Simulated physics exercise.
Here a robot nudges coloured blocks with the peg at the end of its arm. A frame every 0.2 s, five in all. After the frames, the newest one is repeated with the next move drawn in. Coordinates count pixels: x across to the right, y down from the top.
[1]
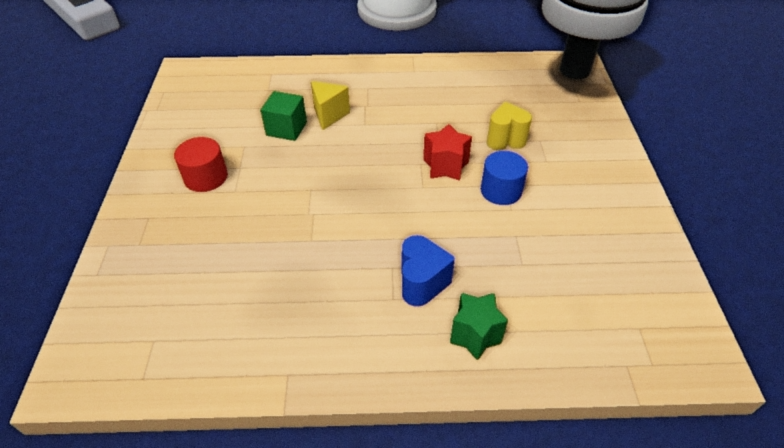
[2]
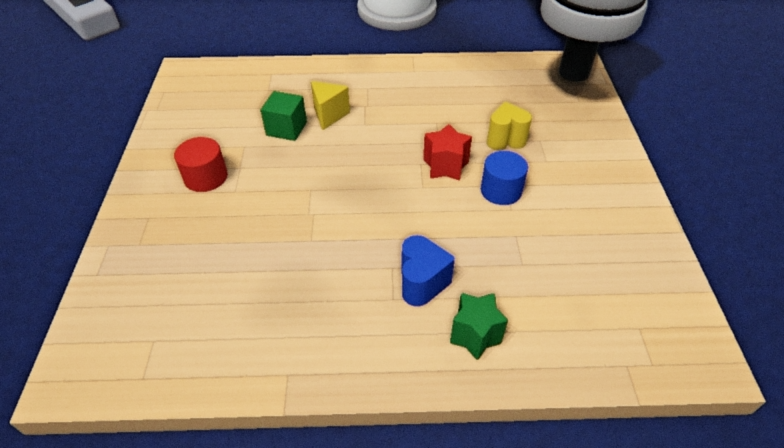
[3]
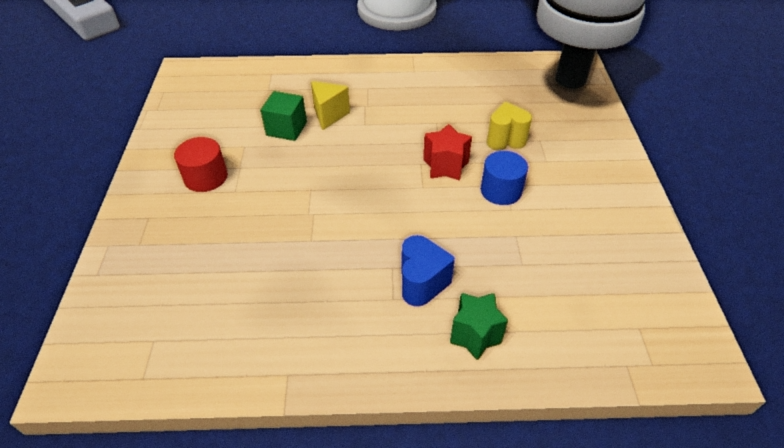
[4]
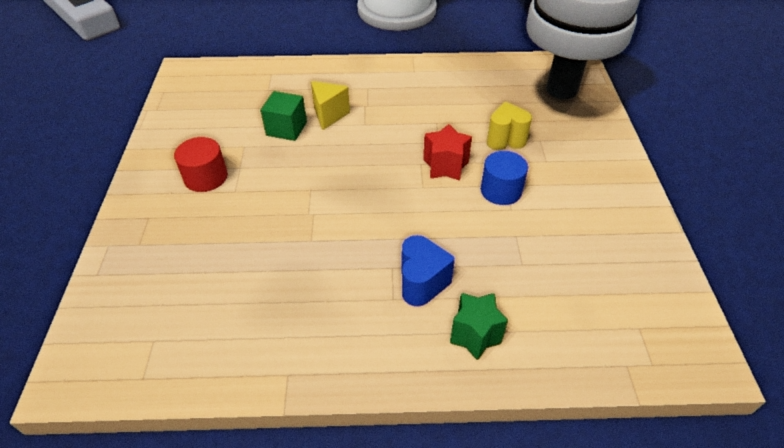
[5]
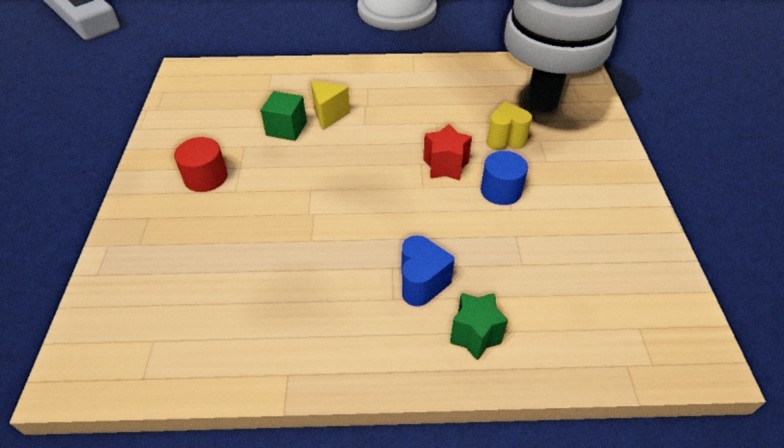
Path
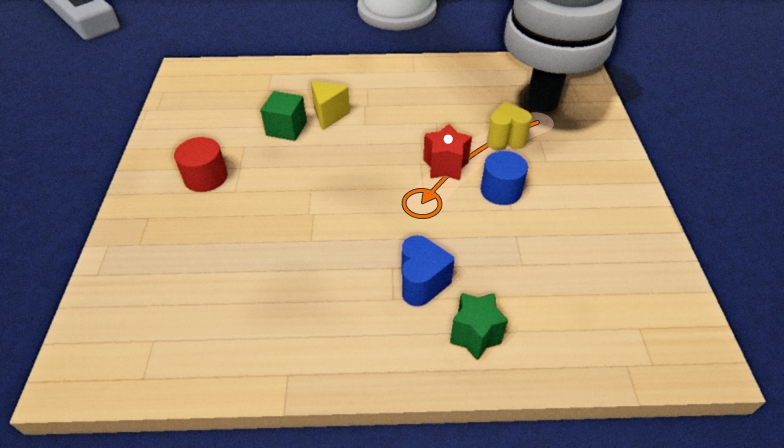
A robot arm with a black peg hangs over the top right corner of a pale wooden board on a dark blue surface, seen from above at an angle. A red cylinder, green cube and yellow triangle sit upper left, a red star, yellow heart and blue cylinder upper right, a blue heart and green star lower down. The peg barely shifts, then slides down-left toward the yellow heart, while blocks and camera stay still.
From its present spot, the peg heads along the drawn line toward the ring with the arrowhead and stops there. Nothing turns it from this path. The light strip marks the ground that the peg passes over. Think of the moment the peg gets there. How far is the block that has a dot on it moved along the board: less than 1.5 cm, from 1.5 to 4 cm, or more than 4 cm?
The over 4 cm band.
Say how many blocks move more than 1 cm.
The number will come to 2.
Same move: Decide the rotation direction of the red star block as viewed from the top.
Clockwise rotation.
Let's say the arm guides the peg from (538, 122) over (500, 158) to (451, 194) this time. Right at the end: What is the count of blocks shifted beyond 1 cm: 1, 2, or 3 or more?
It looks like three or more blocks will be pushed more than about 1 cm.
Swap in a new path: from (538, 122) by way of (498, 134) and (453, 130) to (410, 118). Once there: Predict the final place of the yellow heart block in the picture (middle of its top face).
The point I'd pick in the picture is (478, 130).
The drawn path runs from (538, 122) over (494, 141) and (456, 168) to (422, 203); the dot is on the red star block.
The first path, step by step. One third of the way, peg at (497, 122); red star block at (444, 143), turned 20° clockwise; yellow heart block at (476, 130).
Two thirds of the way, peg at (458, 149); red star block at (393, 163), turned 35° clockwise; yellow heart block at (432, 156), turned 10° clockwise.
At the end, peg at (423, 184); red star block at (353, 173), turned 85° clockwise; blue circle not moved; yellow heart block at (389, 187), turned 45° clockwise.
